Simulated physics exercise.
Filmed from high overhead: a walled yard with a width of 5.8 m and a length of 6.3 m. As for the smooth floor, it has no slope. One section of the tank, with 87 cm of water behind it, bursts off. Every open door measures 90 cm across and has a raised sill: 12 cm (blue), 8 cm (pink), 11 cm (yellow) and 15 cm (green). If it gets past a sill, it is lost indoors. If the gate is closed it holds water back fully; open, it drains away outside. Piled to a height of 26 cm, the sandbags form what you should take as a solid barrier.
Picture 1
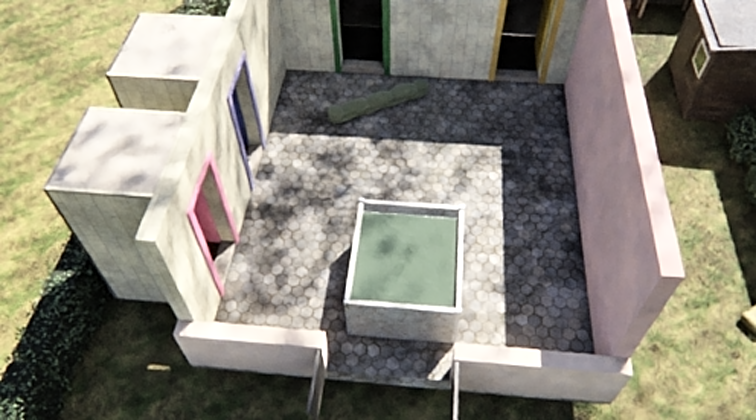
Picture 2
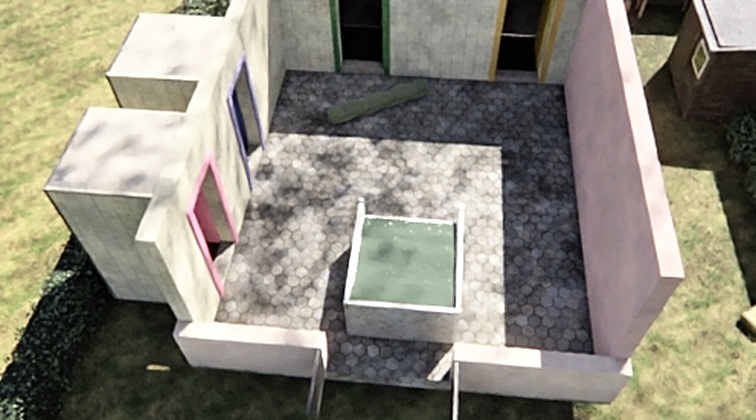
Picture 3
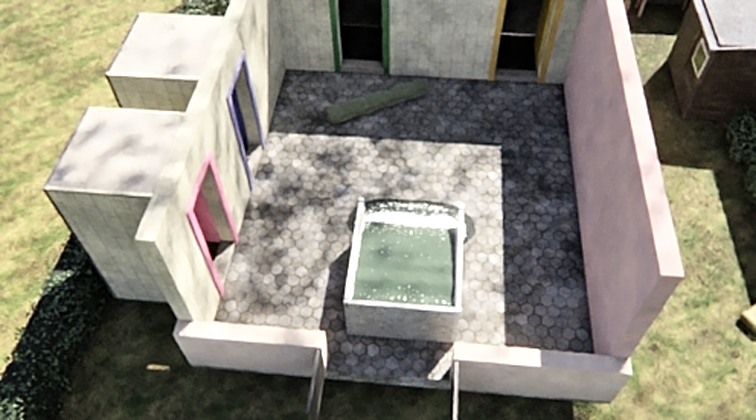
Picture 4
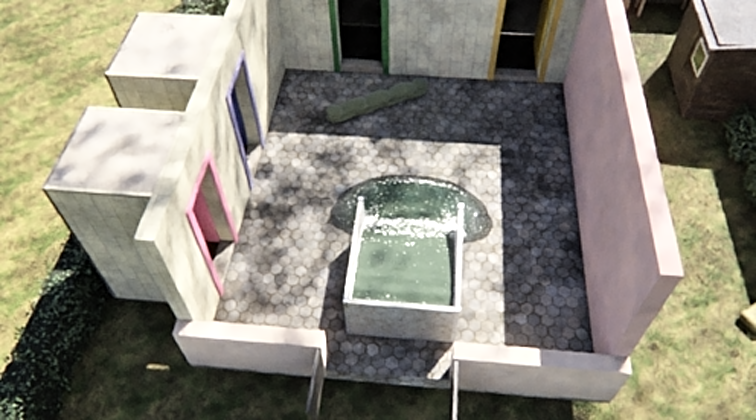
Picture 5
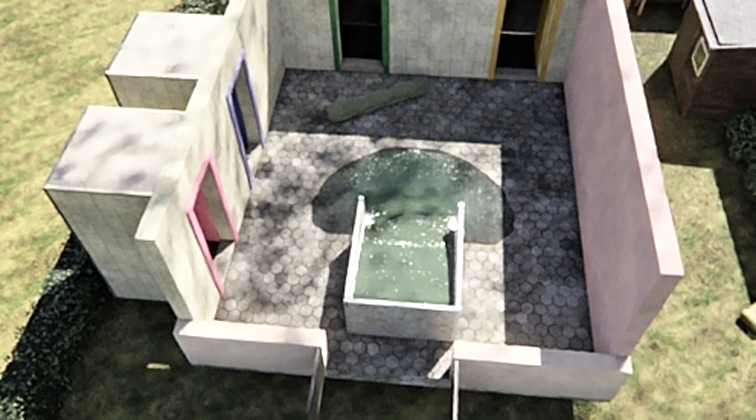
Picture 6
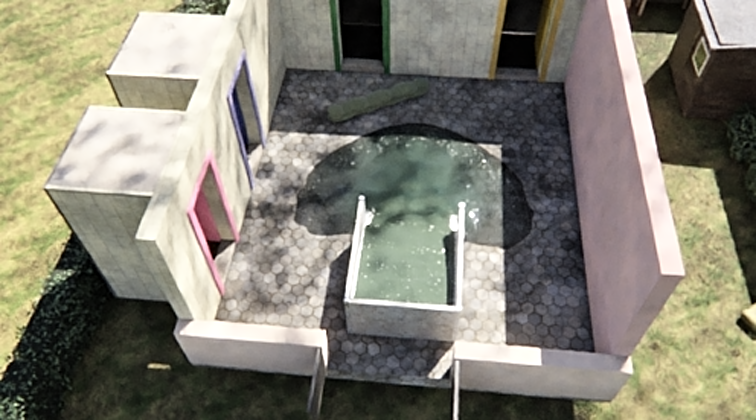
Water burst out of the far side of a white-walled tank once that side gave way, then spread in a widening, rounded sheet across the paved yard toward the green and yellow doorways.
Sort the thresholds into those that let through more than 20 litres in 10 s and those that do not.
Sorted: Blue door does not; pink door does not; yellow door lets more through; green door does not.
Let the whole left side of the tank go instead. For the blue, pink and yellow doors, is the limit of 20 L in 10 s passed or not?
Door by door - blue: Within bounds, pink: Out of bounds, yellow: Within bounds.
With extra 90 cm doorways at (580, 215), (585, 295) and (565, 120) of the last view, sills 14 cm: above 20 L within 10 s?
The first one doesn't reach it, the second one doesn't reach it, and the third one exceeds it.
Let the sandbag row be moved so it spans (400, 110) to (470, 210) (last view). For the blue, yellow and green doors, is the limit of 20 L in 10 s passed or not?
Door by door: Blue limit kept, yellow limit kept, green limit exceeded.
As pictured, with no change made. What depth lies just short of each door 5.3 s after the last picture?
Blue 7 cm, pink 3 cm, yellow 10 cm, green 13 cm.
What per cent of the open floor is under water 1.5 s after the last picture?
I'd say around 55 %.
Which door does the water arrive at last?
That's the pink door.
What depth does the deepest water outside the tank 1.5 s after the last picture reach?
49 cm or so.
Then, 0.7 s after the last picture water covers 50 % of the floor and is deepest (36 cm) near (459, 78); blue door 2 cm at the sill, 0 L in, pink door not reached, yellow door 6 cm at the sill, 0 L in, green door not reached.
Then, 1.5 s after the last picture water covers 55 % of the floor and is deepest (49 cm) near (557, 83); blue door 5 cm at the sill, 0 L in, pink door not reached, yellow door 22 cm at the sill, 17 L in, green door 5 cm at the sill, 0 L in.
Then, 2.8 s after the last picture water covers 60 % of the floor and is deepest (32 cm) near (557, 83); blue door 8 cm at the sill, 0 L in, pink door not reached, yellow door 22 cm at the sill, 82 L in, green door 10 cm at the sill, 0 L in.
Then, 5.3 s after the last picture water covers 90 % of the floor and is deepest (16 cm) near (414, 87); blue door 7 cm at the sill, 0 L in, pink door 3 cm at the sill, 0 L in, yellow door 10 cm at the sill, 126 L in, green door 13 cm at the sill, 2 L in.
Then, 9.3 s after the last picture water covers 95 % of the floor and is deepest (14 cm) near (208, 343); blue door 6 cm at the sill, 0 L in, pink door 4 cm at the sill, 0 L in, yellow door 6 cm at the sill, 126 L in, green door 7 cm at the sill, 2 L in.
